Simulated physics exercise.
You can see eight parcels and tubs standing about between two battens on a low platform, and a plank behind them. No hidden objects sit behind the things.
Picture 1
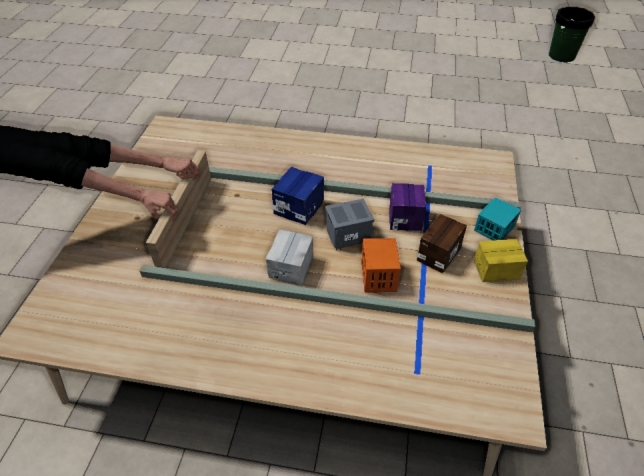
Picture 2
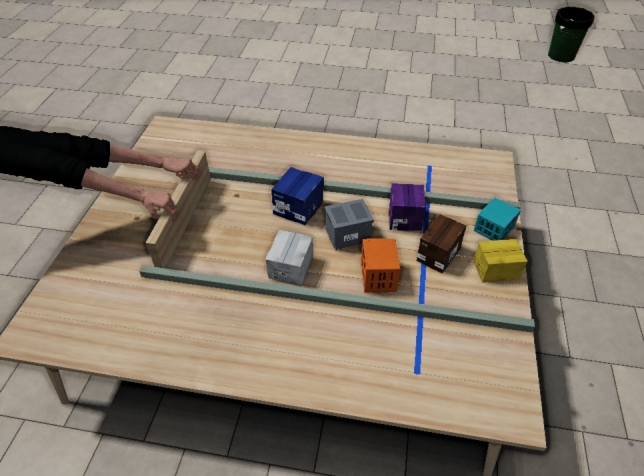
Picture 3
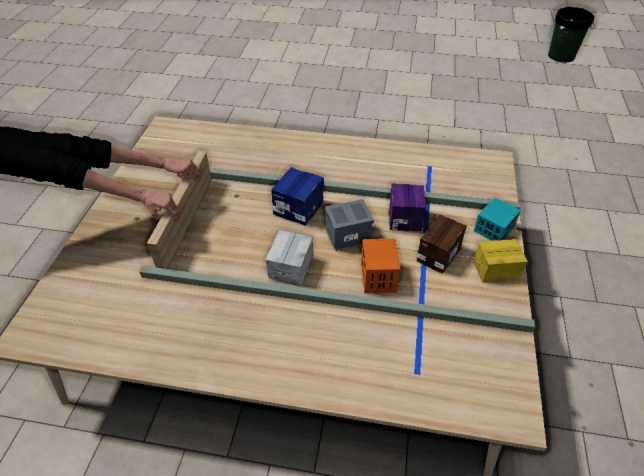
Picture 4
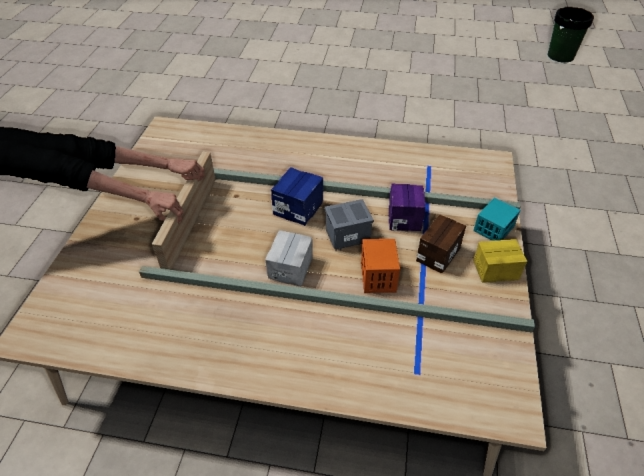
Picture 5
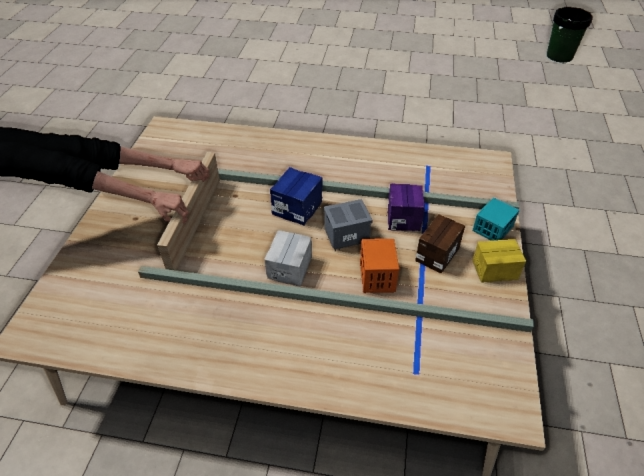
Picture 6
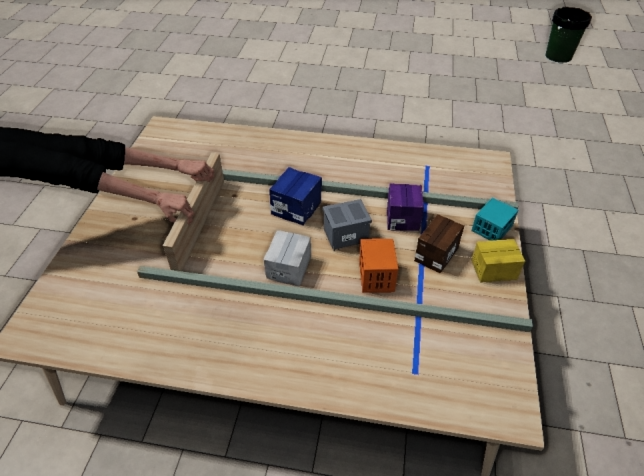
Two hands slowly pushing a wooden plank rightward between battens on a wooden platform, toward eight colourful parcels and tubs standing still.
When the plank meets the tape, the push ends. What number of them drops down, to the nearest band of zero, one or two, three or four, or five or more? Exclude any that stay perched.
It will most likely not knock any off.
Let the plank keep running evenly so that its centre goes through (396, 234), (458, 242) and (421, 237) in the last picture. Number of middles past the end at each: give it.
Result per place: 0; 2; 0.
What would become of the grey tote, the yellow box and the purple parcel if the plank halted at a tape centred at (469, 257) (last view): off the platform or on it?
Here's how it goes: The grey tote stays where it is, the yellow box ends up below, and the purple parcel ends up below.
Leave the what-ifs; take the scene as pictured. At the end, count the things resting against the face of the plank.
I count 3 of them.
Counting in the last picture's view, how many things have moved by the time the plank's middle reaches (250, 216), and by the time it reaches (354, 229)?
That makes 0 at the first spot and 5 at the second.
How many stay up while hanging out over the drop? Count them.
The total here is 2.
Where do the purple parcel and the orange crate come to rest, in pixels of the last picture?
The first one ends at (483, 218), the second at (477, 280).
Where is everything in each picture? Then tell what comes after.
In the first frame, turquoise crate (497, 220); yellow box (500, 261); brown parcel (441, 243); plank (182, 207); tape (425, 251).
In the second frame, yellow box (499, 261); grey tote (349, 225).
In the third frame, brown parcel (441, 244); purple parcel (407, 208).
In the fourth frame, turquoise crate (497, 221); orange crate (380, 266).
In the fifth frame, yellow box (498, 261); plank (192, 209).
In the sixth frame, turquoise crate (495, 220); yellow box (497, 261); brown parcel (439, 243); plank (197, 210); tape (423, 251).
Soon after, none off yet; turquoise crate at rest near (495, 220); yellow box at rest near (497, 261); brown parcel at rest near (439, 243).
In the end, the number that fall off is zero.
